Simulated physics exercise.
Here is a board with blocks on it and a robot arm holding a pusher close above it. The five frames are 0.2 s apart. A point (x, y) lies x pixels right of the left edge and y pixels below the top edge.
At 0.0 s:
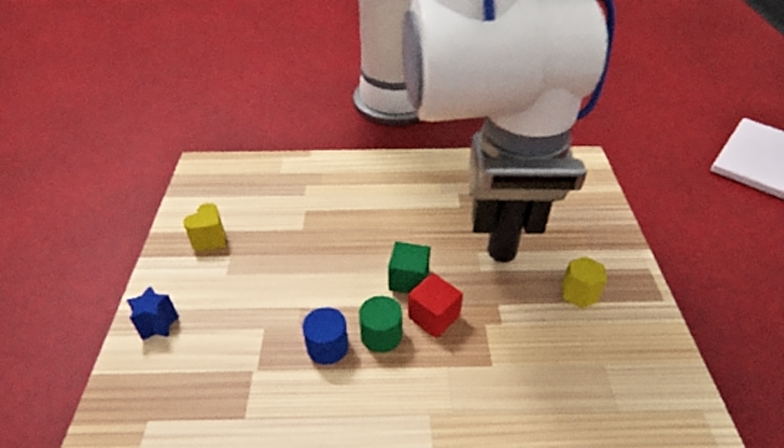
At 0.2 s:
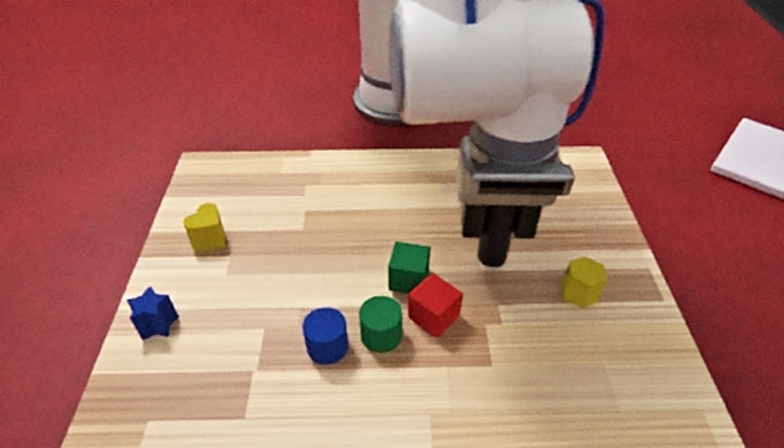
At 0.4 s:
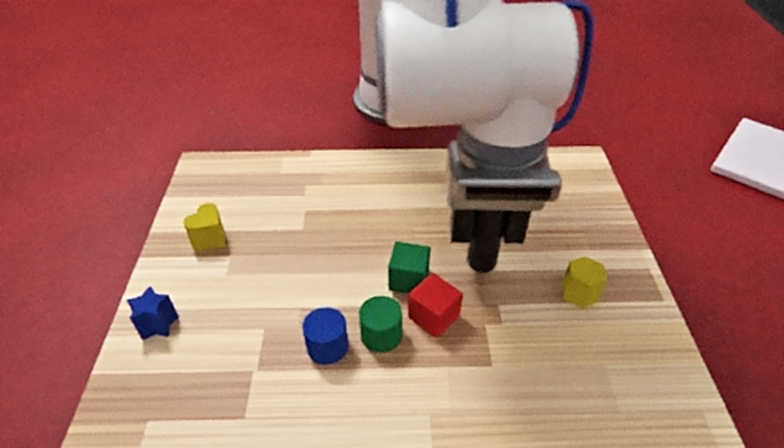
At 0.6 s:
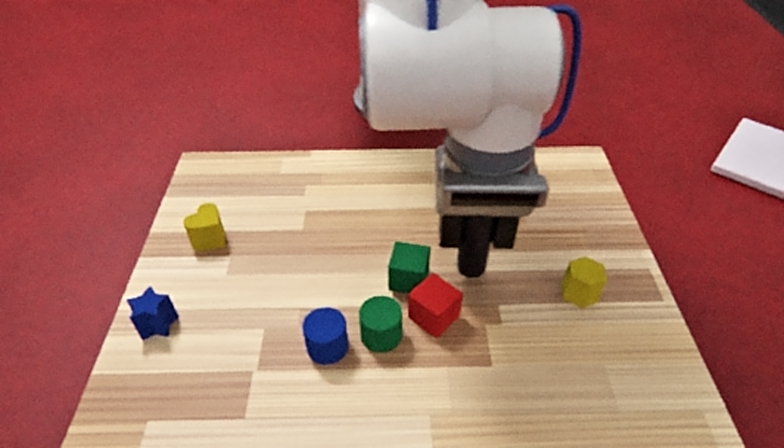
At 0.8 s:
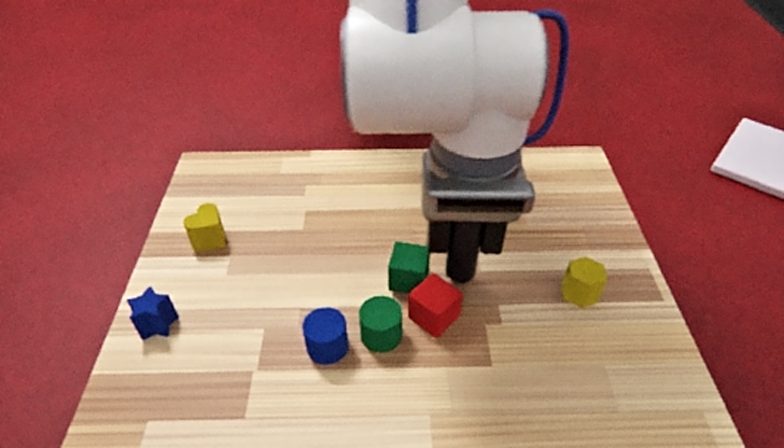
A light wooden board on a red surface is seen from above at an angle by a still camera. A yellow heart and blue star sit at left, blue and green cylinders, a green cube and a red cube cluster near the middle, and a yellow block lies at right. The white robot arm moves its dark pusher a short way left and slightly nearer, beside the unmoving cubes.
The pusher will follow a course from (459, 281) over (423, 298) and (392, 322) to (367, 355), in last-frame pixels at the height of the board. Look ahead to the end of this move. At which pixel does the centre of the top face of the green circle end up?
So, by the moment the path ends, you'll find the top centre of the green circle at (338, 361).
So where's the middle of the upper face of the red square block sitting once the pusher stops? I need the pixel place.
Expect it around (424, 321).
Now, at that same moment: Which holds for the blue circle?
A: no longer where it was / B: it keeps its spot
A - no longer where it was.
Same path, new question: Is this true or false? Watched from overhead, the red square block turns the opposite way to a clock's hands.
True.
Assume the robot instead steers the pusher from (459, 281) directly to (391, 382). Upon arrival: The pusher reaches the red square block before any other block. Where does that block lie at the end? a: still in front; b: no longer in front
a
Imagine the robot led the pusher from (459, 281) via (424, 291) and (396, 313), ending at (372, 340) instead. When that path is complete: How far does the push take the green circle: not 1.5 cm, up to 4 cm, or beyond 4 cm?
Offset: Above 4 cm.
On the path given first. One third of the way, pusher (424, 289); green square block (398, 257), turned 30° clockwise; red square block (427, 304), turned 40° anticlockwise.
Two thirds of the way, pusher (391, 314); green circle (366, 326); green square block (396, 257), turned 35° clockwise; red square block (425, 320), turned 75° anticlockwise.
At the end, pusher (366, 346); blue circle (310, 330); green circle (338, 361); green square block (396, 257), turned 35° clockwise; red square block (424, 321), turned 85° anticlockwise.
